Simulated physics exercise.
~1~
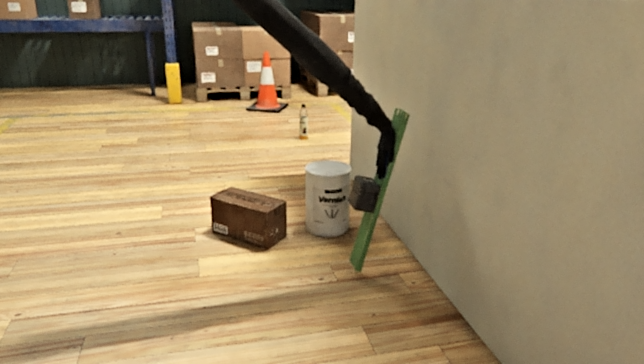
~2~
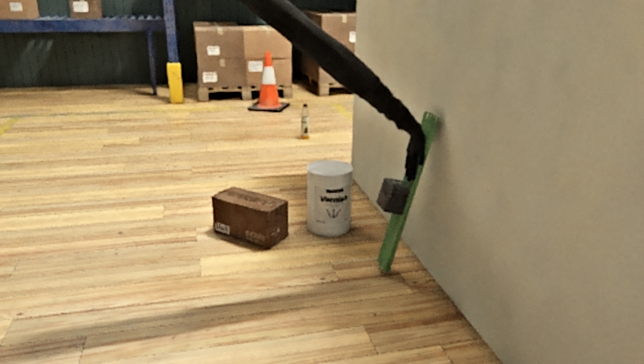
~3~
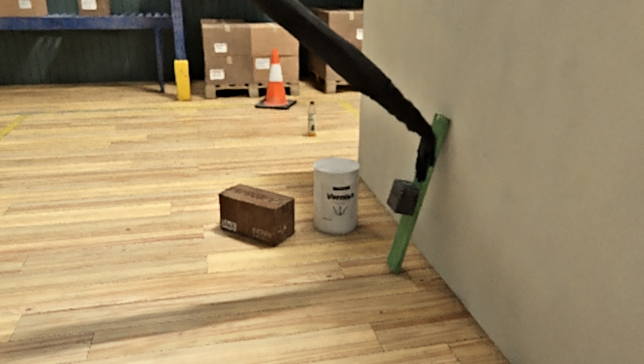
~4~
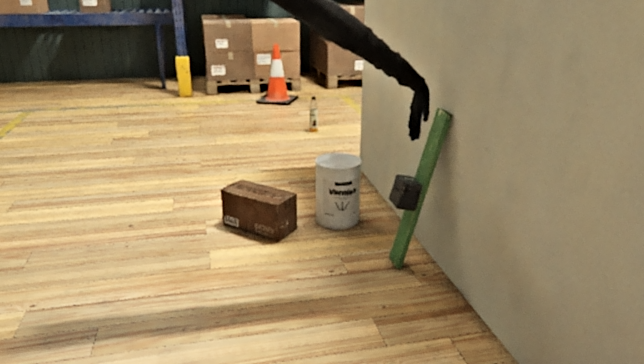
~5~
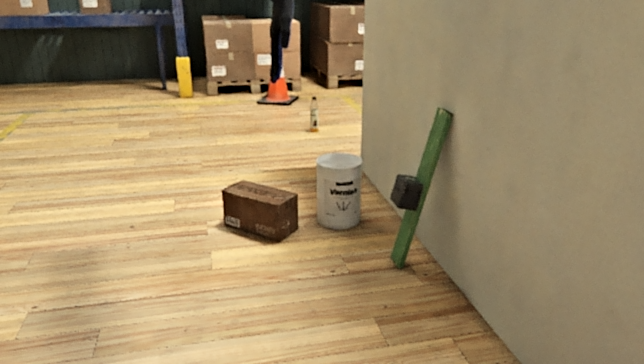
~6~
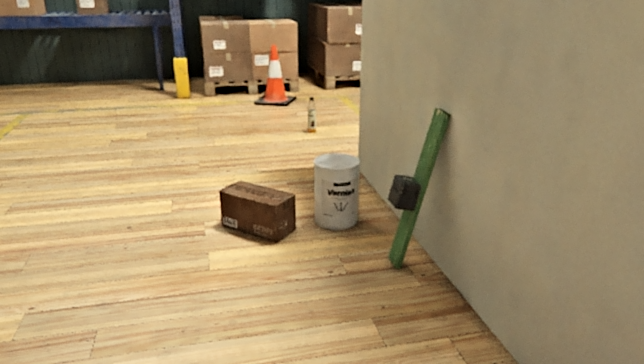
A dark arm leans a green plank against the wall, withdraws, and the plank stays up.
